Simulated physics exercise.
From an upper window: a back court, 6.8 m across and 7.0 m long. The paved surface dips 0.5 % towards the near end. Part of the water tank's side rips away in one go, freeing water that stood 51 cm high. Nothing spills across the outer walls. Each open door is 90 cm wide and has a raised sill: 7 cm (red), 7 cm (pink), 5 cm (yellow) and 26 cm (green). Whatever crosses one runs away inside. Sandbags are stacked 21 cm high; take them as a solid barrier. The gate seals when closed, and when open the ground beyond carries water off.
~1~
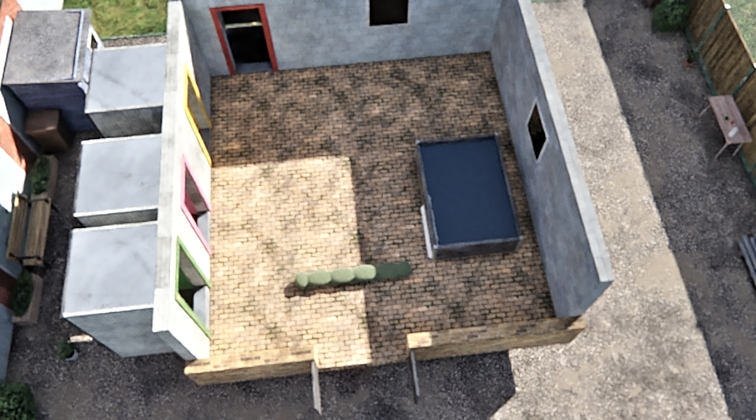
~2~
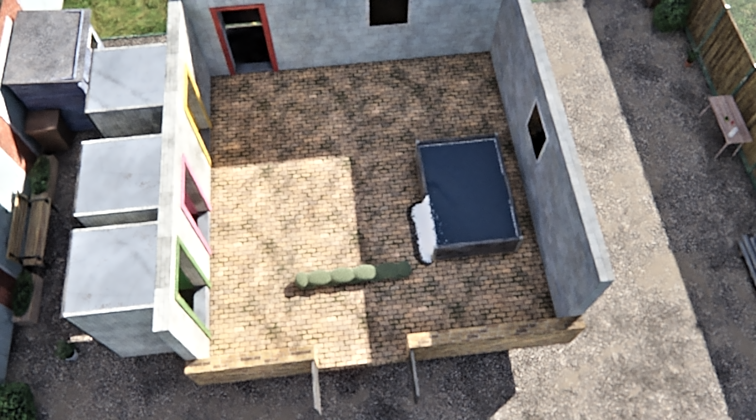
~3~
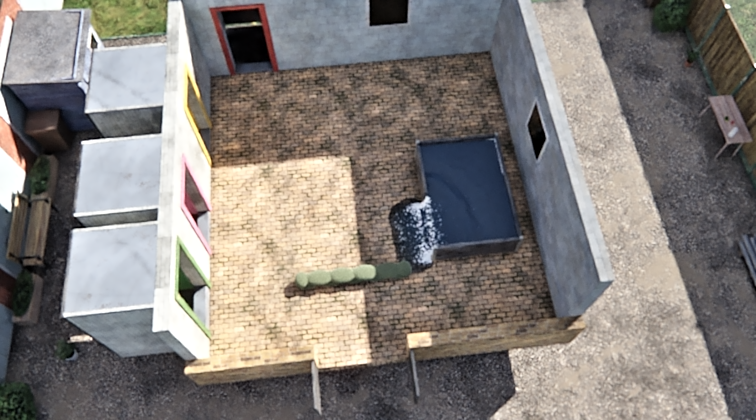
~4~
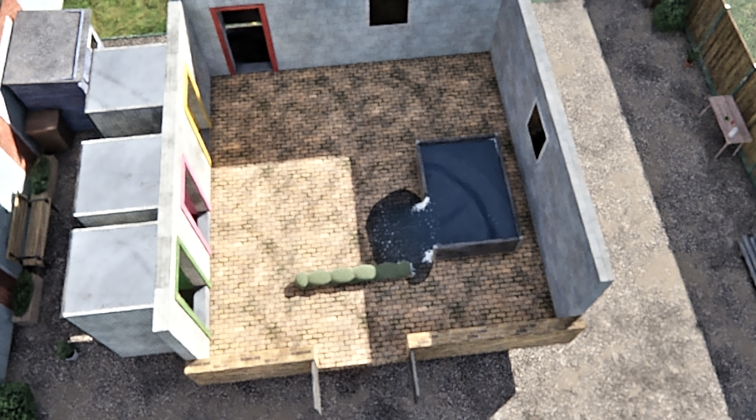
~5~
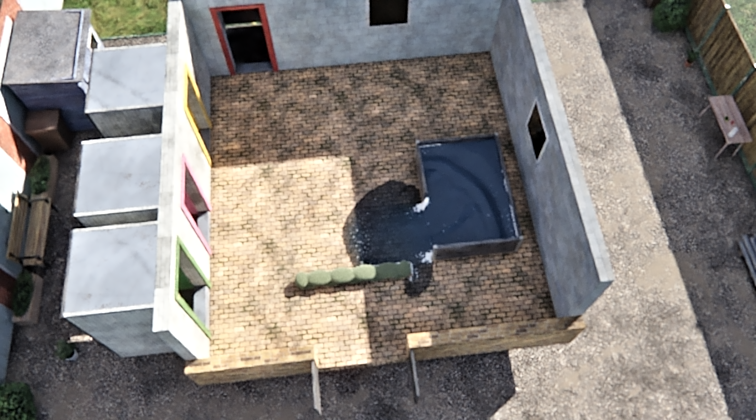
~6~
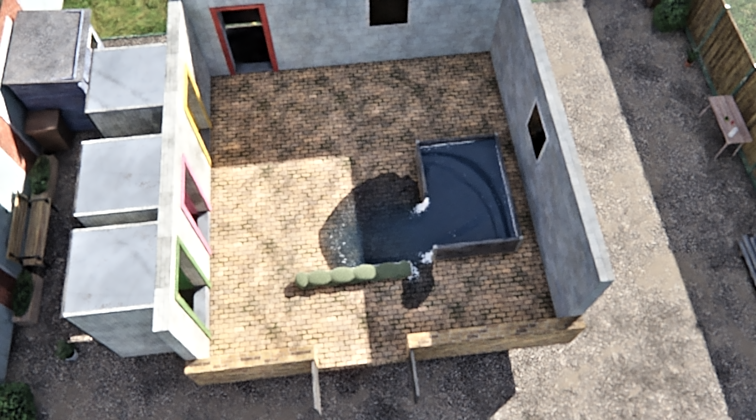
Dark water pours from the tank's left side and spreads leftward across the brick paving.
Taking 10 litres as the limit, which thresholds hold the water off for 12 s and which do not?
Door by door: At the red door it exceeds the limit; at the pink door it exceeds the limit; at the yellow door it goes over the limit; at the green door it stays under the limit.
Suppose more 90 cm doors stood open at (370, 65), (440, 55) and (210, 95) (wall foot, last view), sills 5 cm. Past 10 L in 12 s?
In that order: Under, under, past it.
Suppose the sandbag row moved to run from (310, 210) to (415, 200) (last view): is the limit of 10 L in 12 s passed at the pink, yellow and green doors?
Against that limit: Pink over, yellow not over, green not over.
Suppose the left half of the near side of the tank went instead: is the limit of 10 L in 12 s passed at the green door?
Against that limit: Green under.
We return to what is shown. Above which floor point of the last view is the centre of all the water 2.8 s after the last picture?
Near (367, 224).
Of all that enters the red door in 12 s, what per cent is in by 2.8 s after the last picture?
Some 0 per cent by then.
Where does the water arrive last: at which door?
It is the red one.
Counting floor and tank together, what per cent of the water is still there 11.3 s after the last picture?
Roughly 82 in a hundred.
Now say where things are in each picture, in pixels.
In the first picture, still water, 51 cm deep, in the water tank at (467, 190).
In the second picture, the front is at (423, 261), 0.7 m from the gap at (431, 227); 0.3 m2 of floor is under water; 51 cm left at the back of the water tank.
In the third picture, water pours out at (431, 228) and has run 0.9 m, to (406, 263); typically 9 cm deep outside, 51 cm at the water tank's back.
In the fourth picture, the front is at (382, 265), 1.3 m from the gap at (431, 228); 1.7 m2 of floor is under water; 51 cm left at the back of the water tank.
In the fifth picture, the front is at (346, 232), 1.7 m from the gap at (431, 228); 2.6 m2 of floor is under water; 50 cm left at the back of the water tank.
In the sixth picture, the front is at (323, 234), 2.2 m from the gap at (431, 228); 3.6 m2 of floor is under water; 45 cm left at the back of the water tank.
Then, 0.7 s after the last picture water covers 20 % of the floor and is deepest (28 cm) near (421, 248); red door not reached, pink door not reached, yellow door not reached, green door not reached.
Then, 1.5 s after the last picture water covers 30 % of the floor and is deepest (26 cm) near (210, 262); red door not reached, pink door 20 cm at the sill, 7 L in, yellow door not reached, green door 12 cm at the sill, 0 L in.
Then, 2.8 s after the last picture water covers 40 % of the floor and is deepest (20 cm) near (211, 230); red door not reached, pink door 20 cm at the sill, 116 L in, yellow door 9 cm at the sill, 1 L in, green door 11 cm at the sill, 0 L in.
Then, 6.3 s after the last picture water covers 65 % of the floor and is deepest (11 cm) near (210, 368); red door 10 cm at the sill, 15 L in, pink door 10 cm at the sill, 217 L in, yellow door 6 cm at the sill, 16 L in, green door 7 cm at the sill, 0 L in.
Then, 11.3 s after the last picture water covers 95 % of the floor and is deepest (7 cm) near (210, 368); red door 5 cm at the sill, 21 L in, pink door 4 cm at the sill, 225 L in, yellow door 5 cm at the sill, 17 L in, green door 5 cm at the sill, 0 L in.
